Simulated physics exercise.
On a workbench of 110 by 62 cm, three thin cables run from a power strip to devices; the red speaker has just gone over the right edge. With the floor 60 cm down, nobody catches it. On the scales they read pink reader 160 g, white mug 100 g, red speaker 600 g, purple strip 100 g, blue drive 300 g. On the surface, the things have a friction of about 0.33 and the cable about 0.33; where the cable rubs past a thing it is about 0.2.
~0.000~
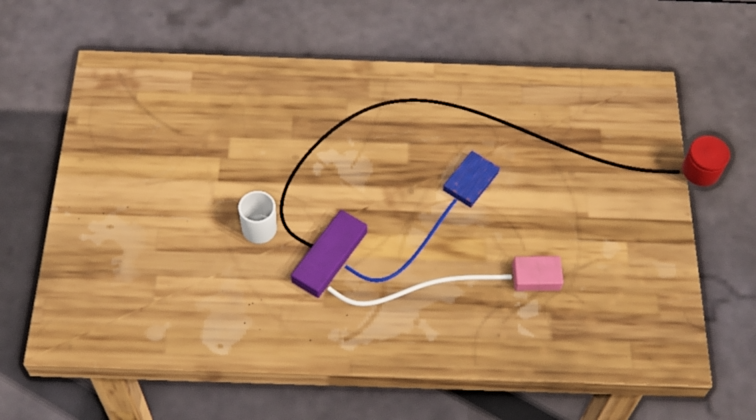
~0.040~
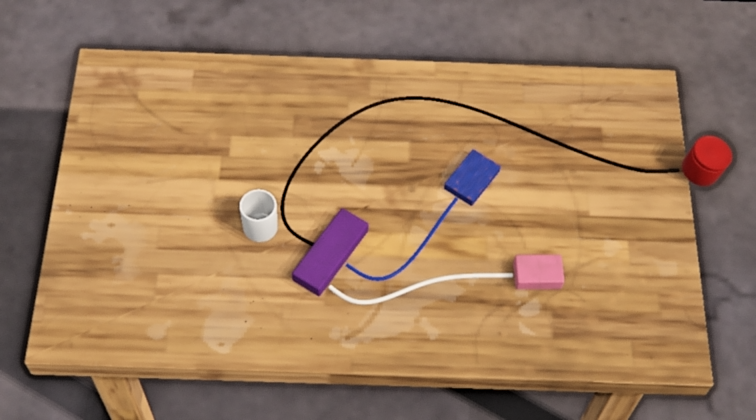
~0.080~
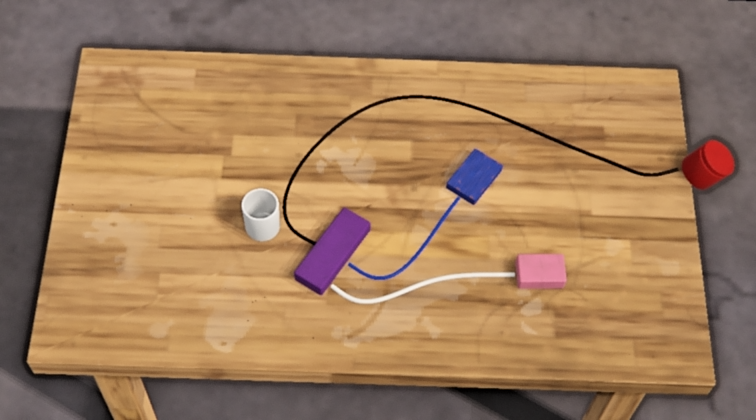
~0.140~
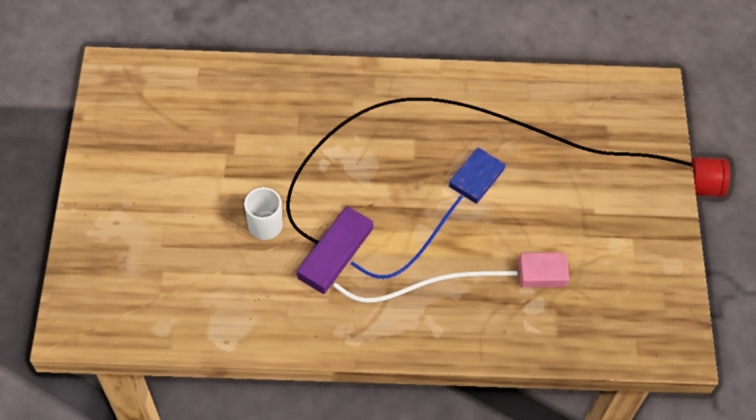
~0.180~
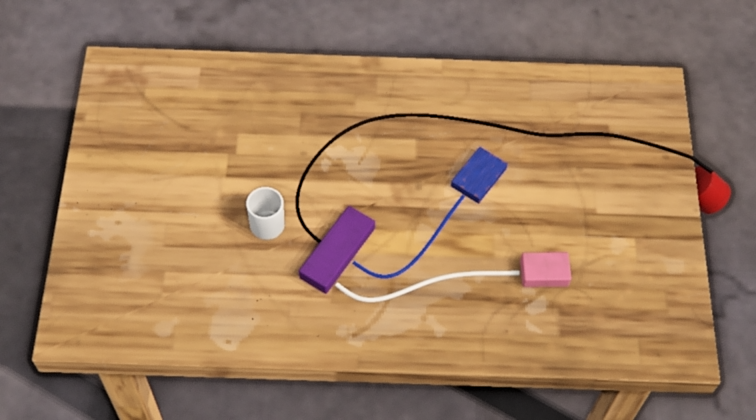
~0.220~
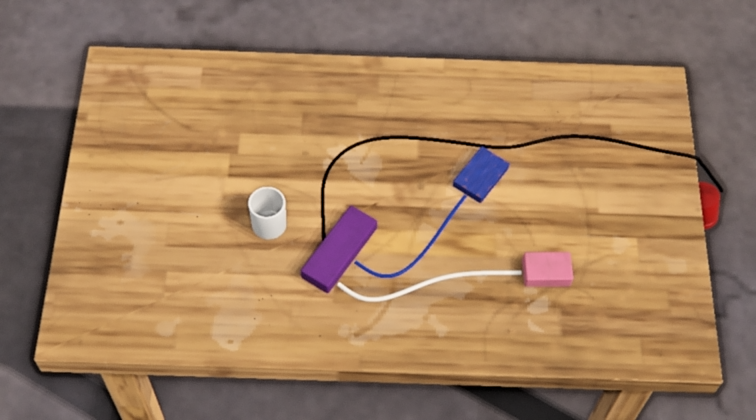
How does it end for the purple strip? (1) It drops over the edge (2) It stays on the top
The answer is 2.
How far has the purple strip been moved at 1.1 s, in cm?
34 cm, roughly.
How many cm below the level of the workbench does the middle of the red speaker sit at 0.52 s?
55 cm.
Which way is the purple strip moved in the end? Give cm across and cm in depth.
About 23 cm rightward and 25 cm farther off.
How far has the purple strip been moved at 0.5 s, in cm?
About 26 cm.
After 0.5 s, the strip's end of the black cable at (468, 166); purple strip 27 cm off its start, blue drive 13 cm off its start, red speaker over the edge.
After 0.8 s, the strip's end of the black cable at (480, 142); purple strip 34 cm off its start, blue drive 22 cm off its start, pink reader 1 cm off its start.
After 1.1 s, the strip's end of the black cable at (481, 144); purple strip 34 cm off its start at (477, 121), blue drive 22 cm off its start at (596, 225), pink reader 1 cm off its start at (547, 260).
After 1.4 s, the strip's end of the black cable at (481, 144); purple strip 34 cm off its start, blue drive 22 cm off its start, pink reader 1 cm off its start.
After 2.6 s, the strip's end of the black cable at (481, 144); purple strip 34 cm off its start at (477, 121), blue drive 22 cm off its start at (596, 225), pink reader 1 cm off its start at (547, 260), red speaker over the edge.
